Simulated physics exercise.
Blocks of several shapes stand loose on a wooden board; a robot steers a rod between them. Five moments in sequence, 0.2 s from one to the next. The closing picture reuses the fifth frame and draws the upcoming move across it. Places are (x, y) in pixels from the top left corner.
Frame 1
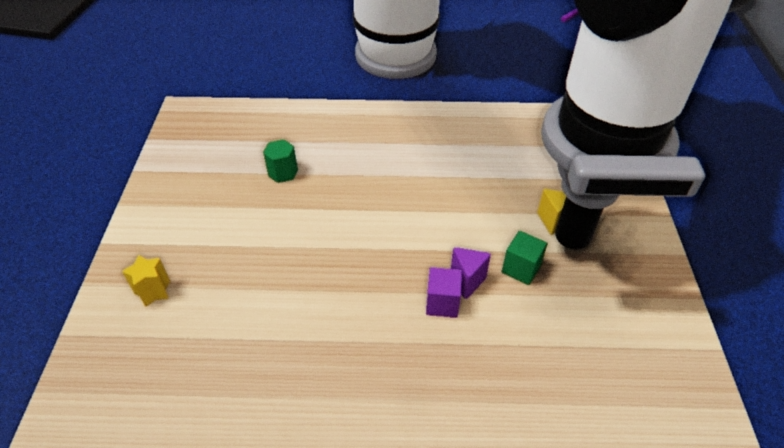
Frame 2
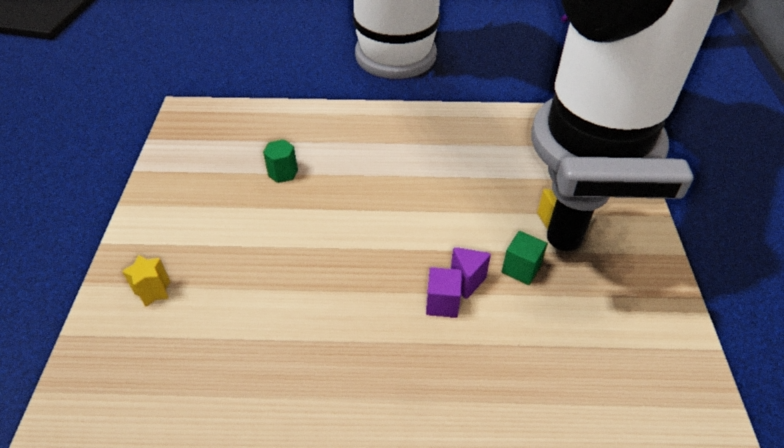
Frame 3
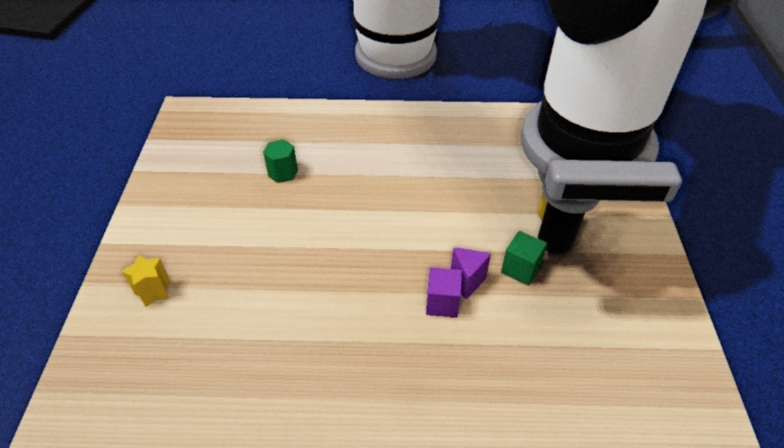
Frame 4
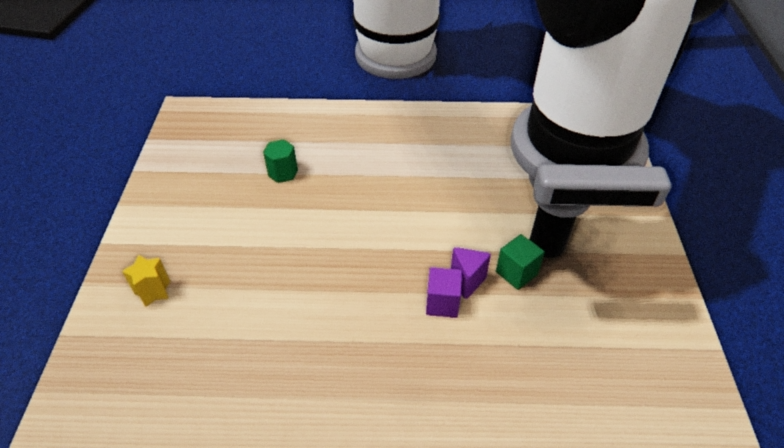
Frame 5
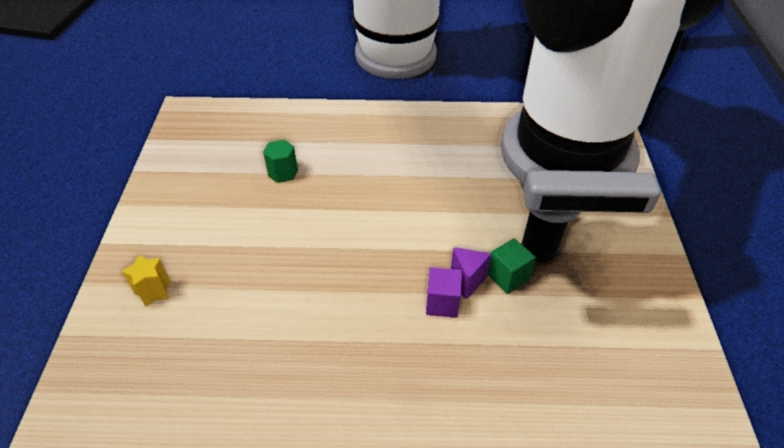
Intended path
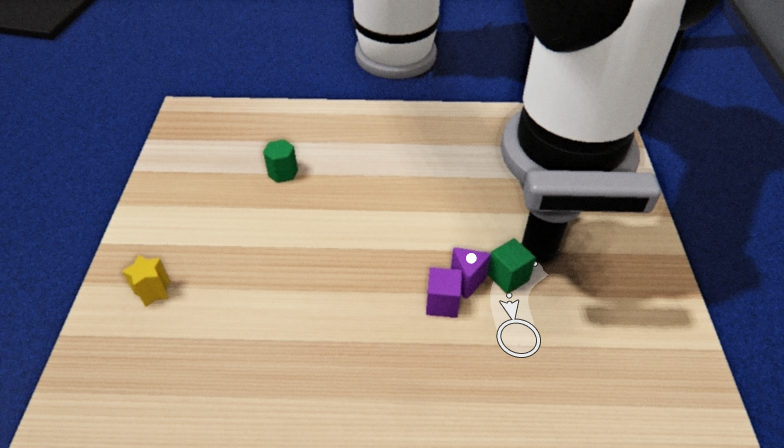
On a wooden board scattered with colorful blocks, a robot arm moved its black rod slightly left and toward the front, then nudged the green cube a short way left, toward the purple triangle.
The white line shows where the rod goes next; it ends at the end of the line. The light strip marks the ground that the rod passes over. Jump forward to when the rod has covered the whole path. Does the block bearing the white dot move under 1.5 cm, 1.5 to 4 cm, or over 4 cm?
It slides somewhere between 1.5 and 4 cm.
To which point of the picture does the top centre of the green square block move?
So, by the moment the path ends, you'll find the top centre of the green square block at (480, 258).
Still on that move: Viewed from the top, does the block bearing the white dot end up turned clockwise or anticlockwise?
From above, it looks like the block bearing the white dot goes counterclockwise.
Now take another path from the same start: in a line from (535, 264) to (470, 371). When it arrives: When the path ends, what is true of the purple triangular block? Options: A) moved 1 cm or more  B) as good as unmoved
The correct letter is A.
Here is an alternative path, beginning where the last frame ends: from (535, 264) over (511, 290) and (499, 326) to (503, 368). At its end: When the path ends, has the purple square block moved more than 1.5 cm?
I expect not.
The drawn path runs from (535, 264) by way of (514, 282) and (510, 308) to (519, 338); the dot is on the purple triangular block.
What follows on the original path. Halfway along, rod (513, 281); purple square block (437, 283), turned 15° anticlockwise; purple triangular block (450, 256), turned 30° anticlockwise; green square block (480, 258), turned 50° clockwise.
At the end, rod (523, 326); purple square block (437, 283), turned 15° anticlockwise; purple triangular block (450, 256), turned 30° anticlockwise; green square block (480, 258), turned 50° clockwise; yellow triangular block not moved.
